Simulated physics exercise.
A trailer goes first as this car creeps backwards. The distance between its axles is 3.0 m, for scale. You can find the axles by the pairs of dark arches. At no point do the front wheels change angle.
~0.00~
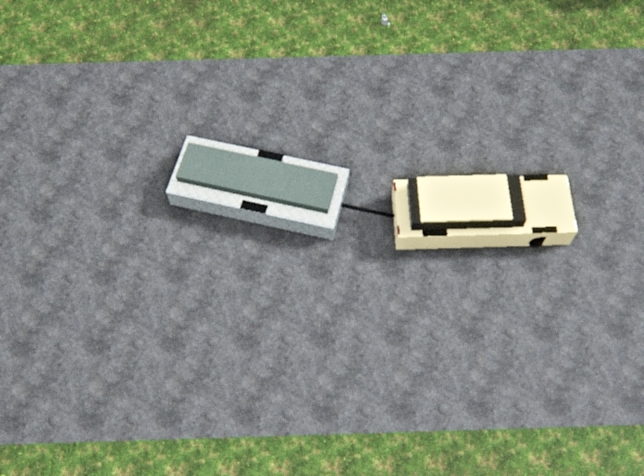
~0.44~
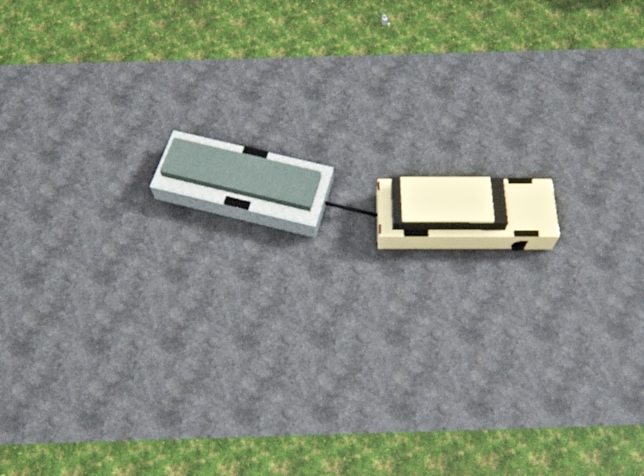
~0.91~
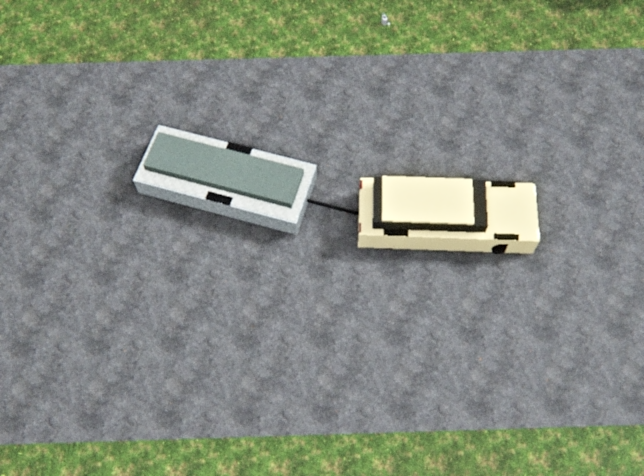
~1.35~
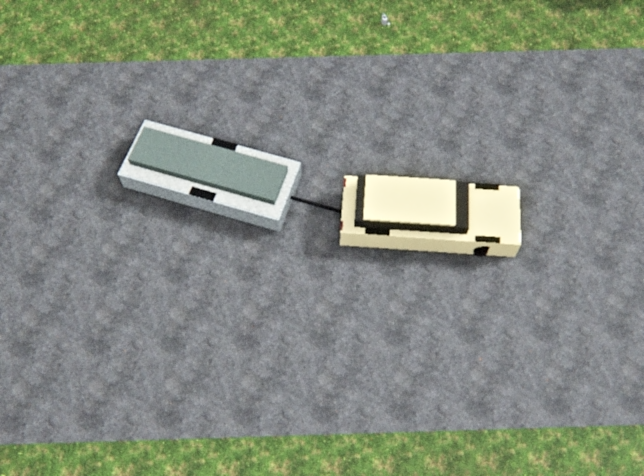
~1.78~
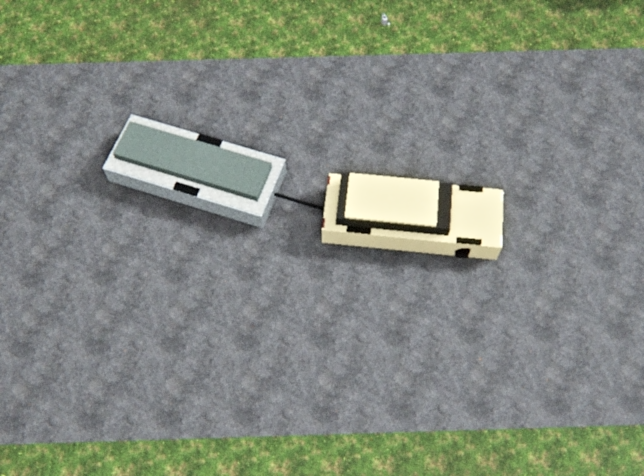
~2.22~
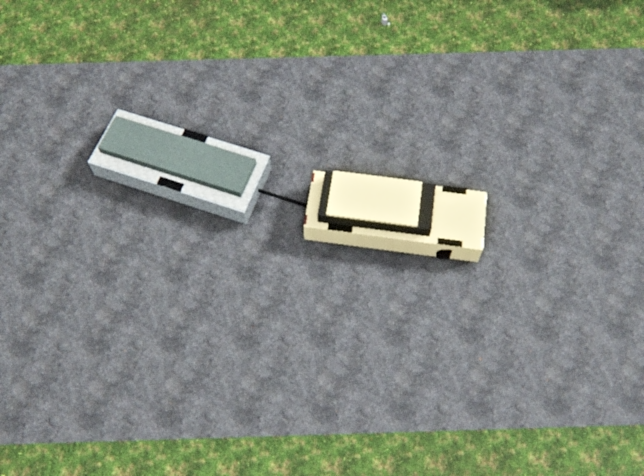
In this clip, a cream car on a grey road bordered by grass slowly backs leftward, pushing a white trailer with a grey-green top toward the upper left, while the car turns slightly and the bend between them narrows a little.
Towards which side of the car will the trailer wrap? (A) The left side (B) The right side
Option B: The right side.
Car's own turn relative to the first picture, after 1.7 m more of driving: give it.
About 18°.
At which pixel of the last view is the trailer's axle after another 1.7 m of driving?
The axle sits near (130, 142).
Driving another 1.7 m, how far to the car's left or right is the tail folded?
Measured against the car, the trailer folds some 5° to the left.
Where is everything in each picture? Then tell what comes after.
Car's middle (489, 198), trailer's axle (262, 181); tail 16° to the car's left; front wheels 12° left, in the first picture.
Car's middle (471, 200), trailer's axle (246, 177); tail 15° to the car's left, in the second picture.
Car's middle (452, 201), trailer's axle (229, 173); tail 14° to the car's left, in the third picture.
Car's middle (435, 202), trailer's axle (214, 169); tail 13° to the car's left, in the fourth picture.
Car's middle (417, 202), trailer's axle (198, 164); tail 12° to the car's left, in the fifth picture.
Car's middle (399, 202), trailer's axle (183, 160); tail 11° to the car's left, in the sixth picture.
Then, 3.7 s in, the tail is 6° to the car's left, the car has turned 17° and the trailer's axle is at (130, 142) of the last picture.
Then, 5.3 s in, the tail is 1° to the car's right, the car has turned 24° and the trailer's axle is at (79, 124) of the last picture.
Then, 6.8 s in, the tail is 14° to the car's right, the car has turned 31° and the trailer's axle is at (28, 109) of the last picture.
Then, 8.4 s in, the tail is 32° to the car's right, the car has turned 38° and the trailer's axle is out of the picture.
Then, 9.9 s in, the tail is 60° to the car's right, the car has turned 45° and the trailer's axle is out of the picture; it has jack-knifed.
